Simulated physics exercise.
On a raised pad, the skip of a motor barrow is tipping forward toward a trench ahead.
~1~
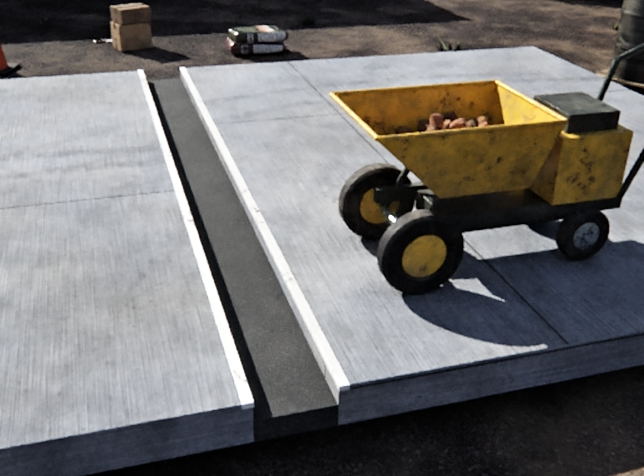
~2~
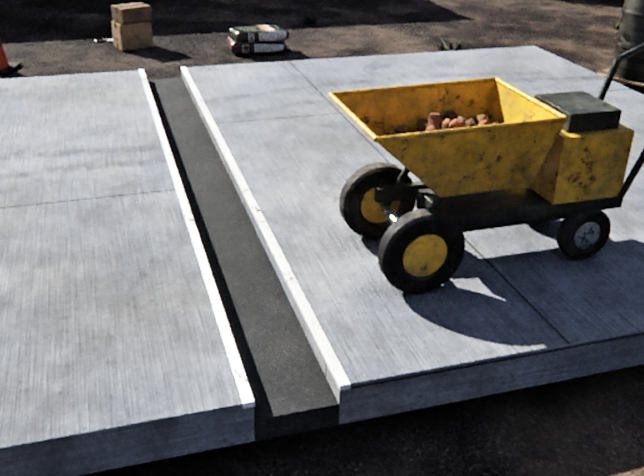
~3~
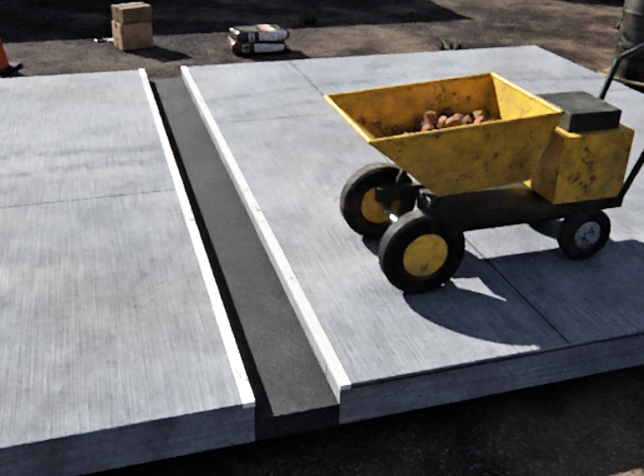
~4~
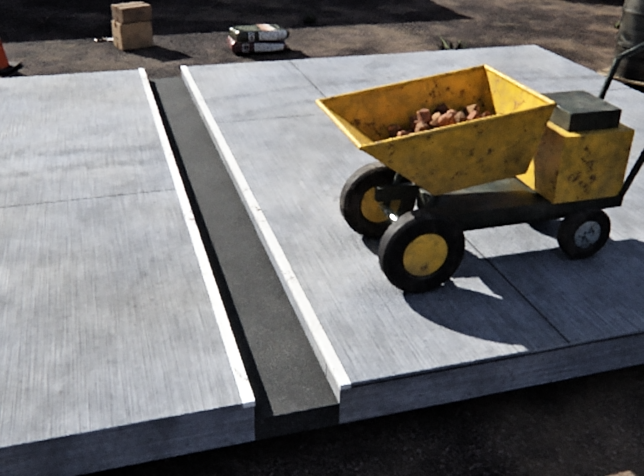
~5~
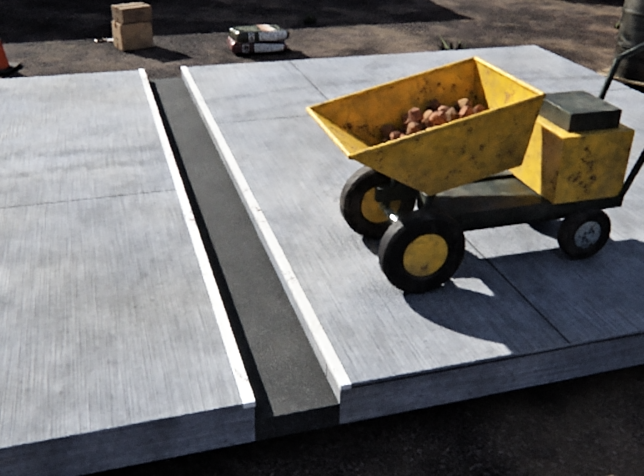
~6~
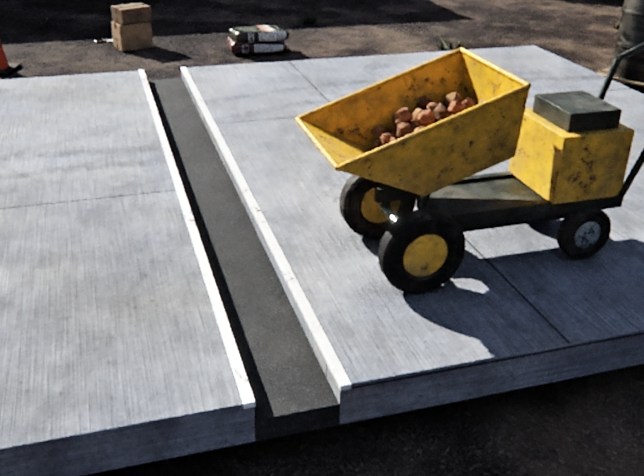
The yellow skip of a small motor barrow gradually tilts forward to the left, carrying reddish-brown clods.
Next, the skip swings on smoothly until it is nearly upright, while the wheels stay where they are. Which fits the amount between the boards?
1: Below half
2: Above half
Above half.
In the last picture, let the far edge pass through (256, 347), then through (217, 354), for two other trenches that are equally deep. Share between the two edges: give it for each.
40 %, give or take, and then 80 %.
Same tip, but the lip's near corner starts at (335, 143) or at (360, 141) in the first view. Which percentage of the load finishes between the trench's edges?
Result: 10 in a hundred, then 40 in a hundred.
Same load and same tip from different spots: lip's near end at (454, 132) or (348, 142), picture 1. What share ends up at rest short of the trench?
In order, 20 % followed by 0 %.
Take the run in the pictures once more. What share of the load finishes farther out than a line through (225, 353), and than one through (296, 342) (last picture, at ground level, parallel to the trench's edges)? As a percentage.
About 10 and 70 %.
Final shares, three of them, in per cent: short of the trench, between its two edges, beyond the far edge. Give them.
In percent, short 0, between 65 and beyond 10.
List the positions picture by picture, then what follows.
The first picture shows lip of the skip at (378, 139), level; top of the load at (467, 141), clay clods; first edge of the trench at (320, 337); far edge at (231, 352), the trench over half as wide as the skip, and shallow for its width.
The second picture shows lip of the skip at (377, 140), level; top of the load at (467, 139).
The third picture shows lip of the skip at (371, 143), tipped barely; top of the load at (468, 124).
The fourth picture shows lip of the skip at (362, 148), tipped a little; top of the load at (461, 120).
The fifth picture shows lip of the skip at (351, 157), tipped a little; top of the load at (466, 115).
The sixth picture shows lip of the skip at (338, 168), tipped clearly; top of the load at (469, 121); first edge of the trench at (321, 337); far edge at (233, 351).
Soon after the last picture, skip tipped steeply; all in the skip.
A little later, skip tipped right over; about half in the skip; about a third in or heaped over the trench; a stray few beyond it.
Later still, skip tipped right over; about a quarter in the skip; about two thirds in or heaped over the trench; a small part beyond it.
At rest, skip tipped right over; about a quarter in the skip; about two thirds in or heaped over the trench; a small part beyond it.
